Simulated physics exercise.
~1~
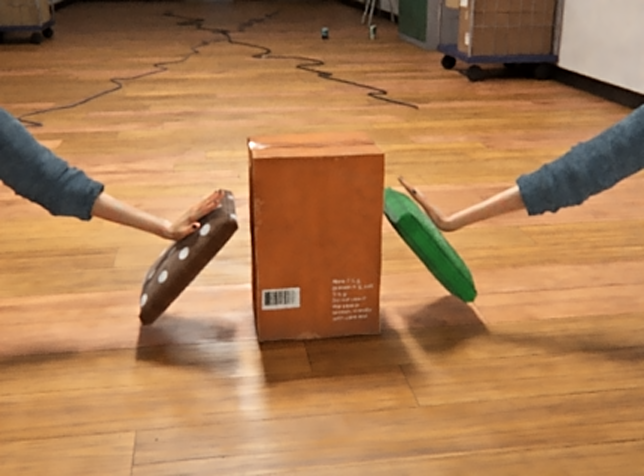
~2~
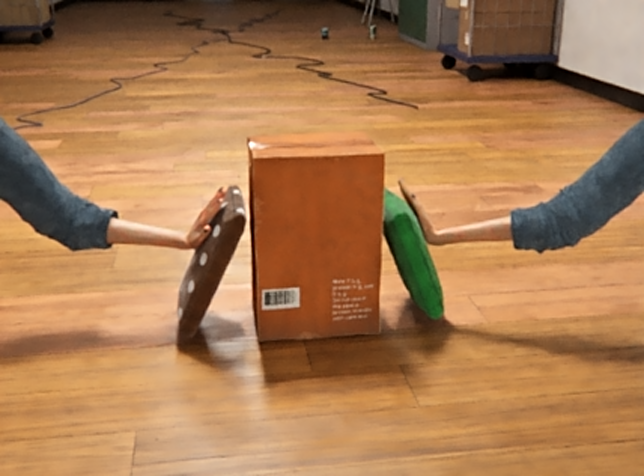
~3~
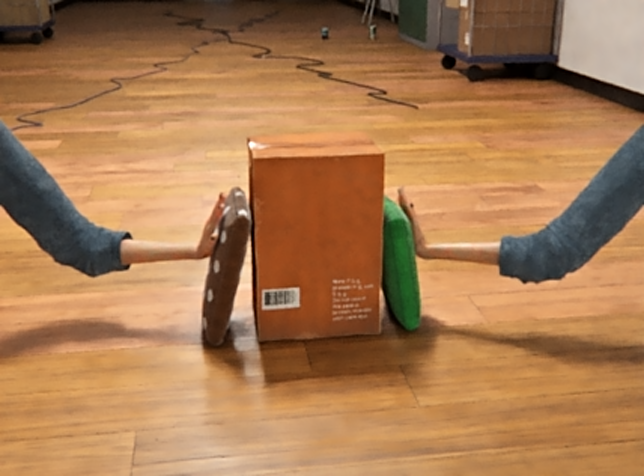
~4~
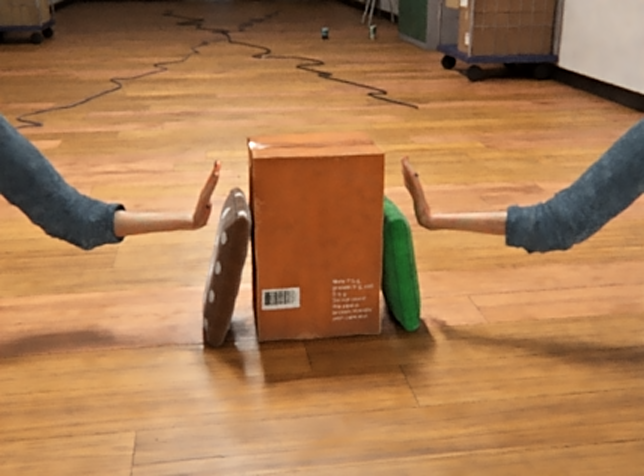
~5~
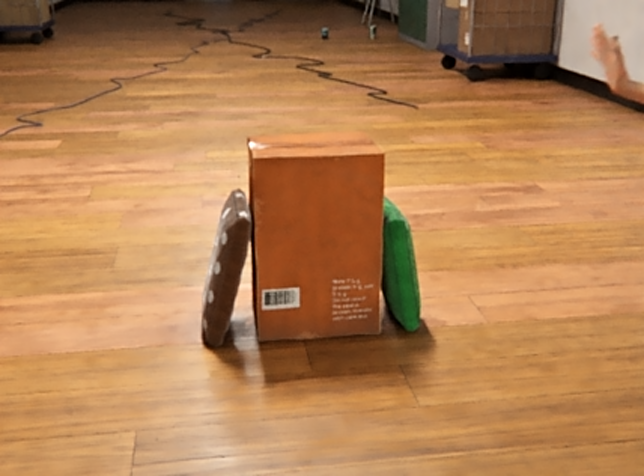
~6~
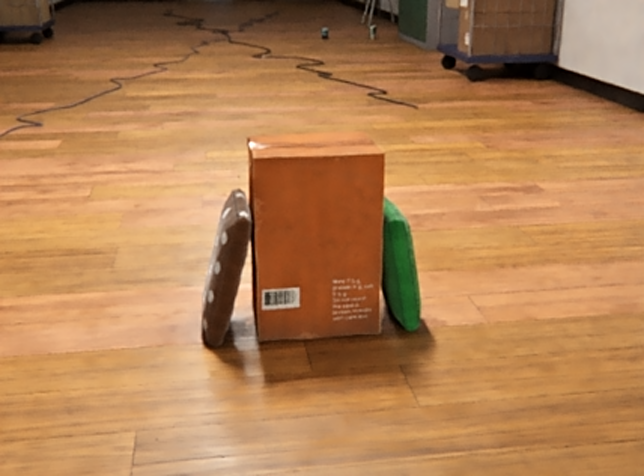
A brown spotted pillow and a green soft bag were pushed inward by two hands, one against each side of an orange box on a wooden floor, then the hands let go and drew away, leaving both leaning against the box.
